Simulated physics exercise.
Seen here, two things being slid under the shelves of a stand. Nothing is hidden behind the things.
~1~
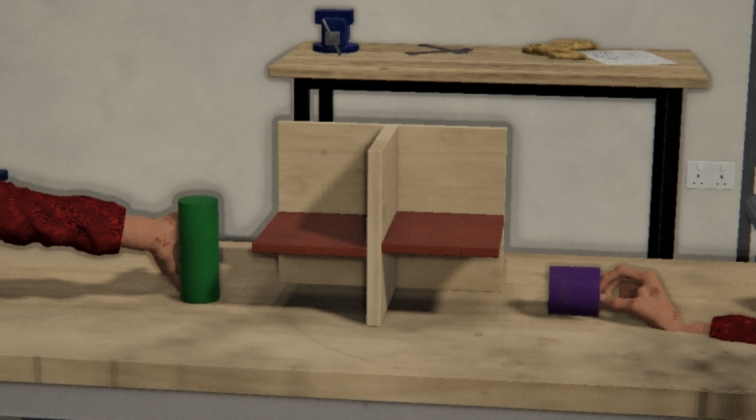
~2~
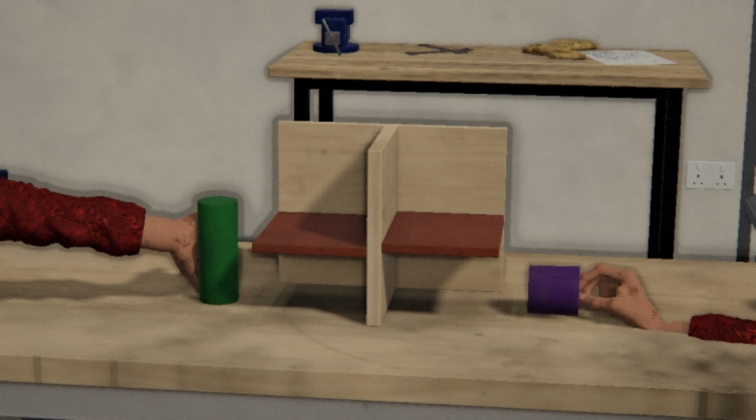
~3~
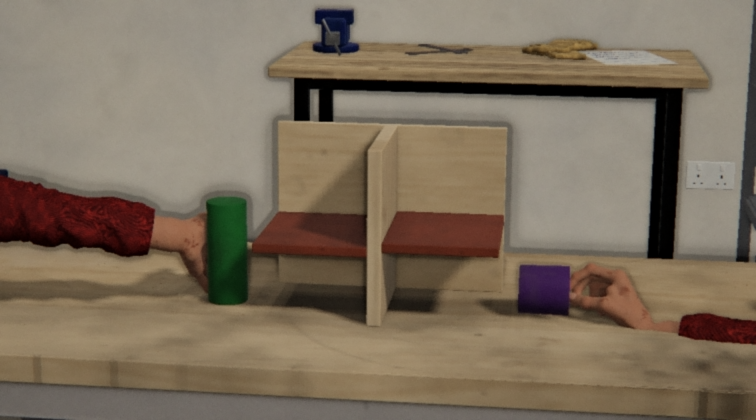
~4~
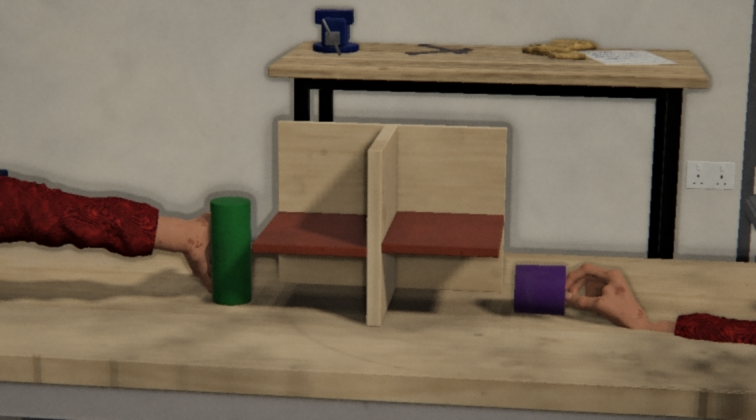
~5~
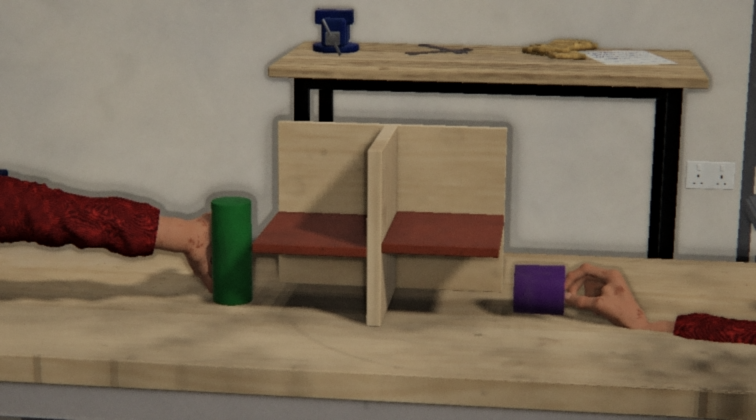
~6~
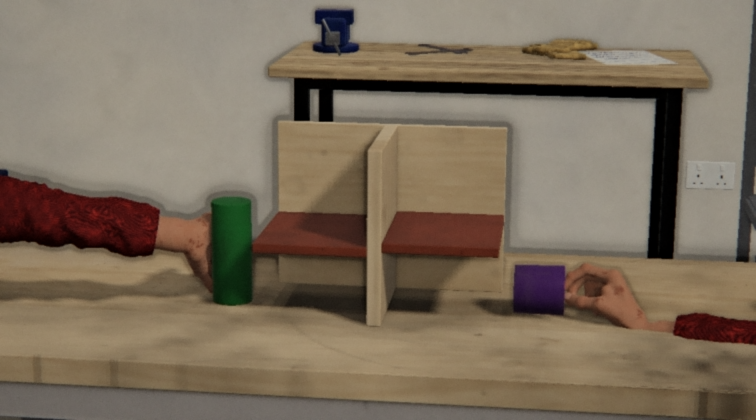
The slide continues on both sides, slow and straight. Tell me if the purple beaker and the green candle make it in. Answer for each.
In the end the purple beaker clears the shelf; the green candle is too tall.
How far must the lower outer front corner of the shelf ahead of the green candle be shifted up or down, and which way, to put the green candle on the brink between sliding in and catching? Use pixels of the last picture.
About 36 pixels up.
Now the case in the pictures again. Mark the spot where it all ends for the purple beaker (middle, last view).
Around (470, 287).
Then, 0.30 s past the last view, purple beaker sliding up to the opening near (518, 289); green candle stopped at the opening near (245, 252).
Finally, the purple beaker goes under, near (469, 287); the green candle stops at the shelf, near (245, 252).
